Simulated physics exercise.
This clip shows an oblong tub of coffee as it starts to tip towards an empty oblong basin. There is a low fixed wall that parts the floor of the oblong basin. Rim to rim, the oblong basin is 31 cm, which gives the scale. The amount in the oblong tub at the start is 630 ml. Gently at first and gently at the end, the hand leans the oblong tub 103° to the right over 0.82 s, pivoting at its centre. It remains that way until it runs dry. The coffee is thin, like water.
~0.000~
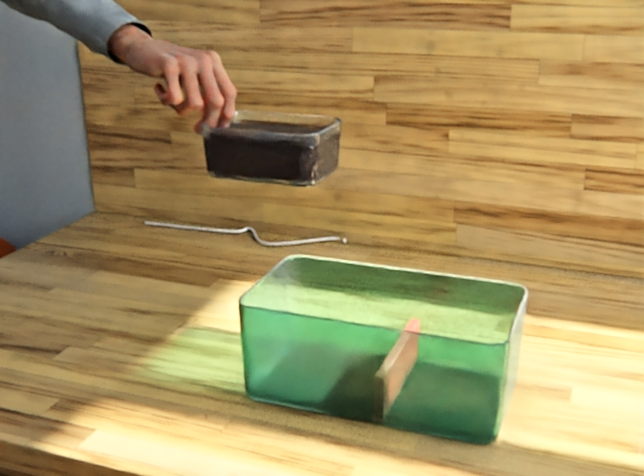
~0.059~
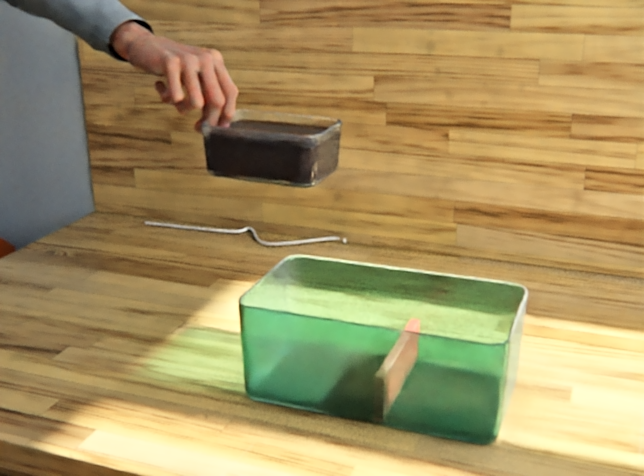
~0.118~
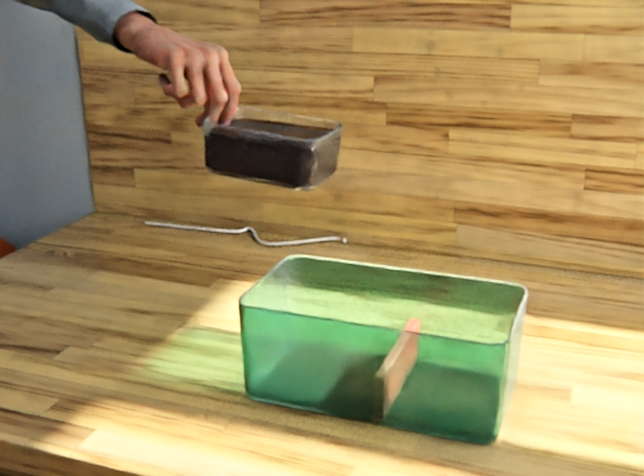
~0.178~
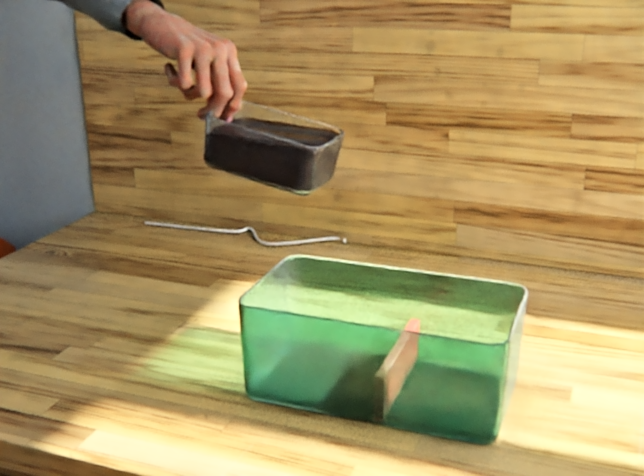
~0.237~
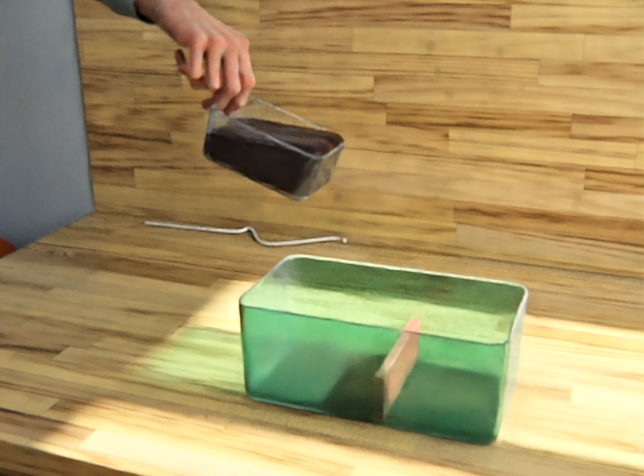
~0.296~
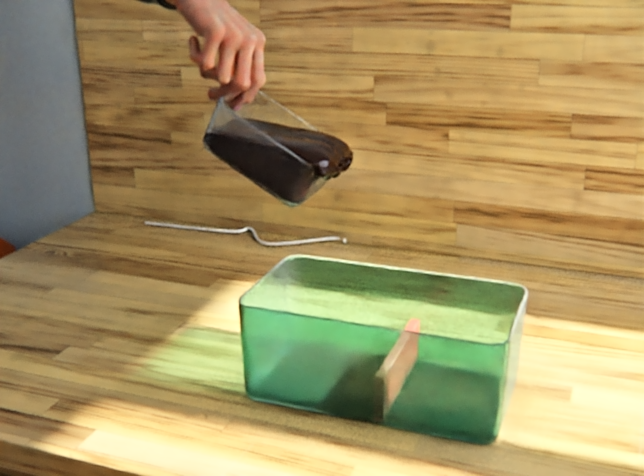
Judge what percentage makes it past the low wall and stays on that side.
Some 32 per cent makes it over and stays.
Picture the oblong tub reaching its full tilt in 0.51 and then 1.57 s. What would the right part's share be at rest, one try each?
Roughly 10 per cent the first time and 45 per cent the second.
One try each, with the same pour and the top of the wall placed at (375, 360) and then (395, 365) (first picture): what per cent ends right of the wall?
The first try gives 70 percent and the second 50 percent.
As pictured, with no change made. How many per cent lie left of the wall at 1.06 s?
Left share: Approx. 66 %.
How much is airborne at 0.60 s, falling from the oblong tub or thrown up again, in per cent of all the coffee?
Around 44 in a hundred.
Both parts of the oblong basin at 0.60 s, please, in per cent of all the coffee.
22 left and 20 right, roughly.
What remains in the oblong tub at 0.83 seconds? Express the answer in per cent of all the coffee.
What remains is about 3 percent of it all.
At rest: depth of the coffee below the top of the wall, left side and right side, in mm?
Some 44 mm on the left and 50 mm on the right.
Then, 0.60 s in, the tilt is 86° and 15 per cent is still to pour, 21 is left of the wall and 20 right of it.
Then, 0.83 s in, the tilt is 103° and 3 per cent is still to pour, 60 is left of the wall and 31 right of it.
Then, 1.06 s in, the tilt is 103° and 0 per cent is still to pour, 66 is left of the wall and 32 right of it.
Then, 1.32 s in, the tilt is 103° and 0 per cent is still to pour, 67 is left of the wall and 32 right of it.
Finally, 67 per cent lies left of the wall, 32 right of it and 1 outside.
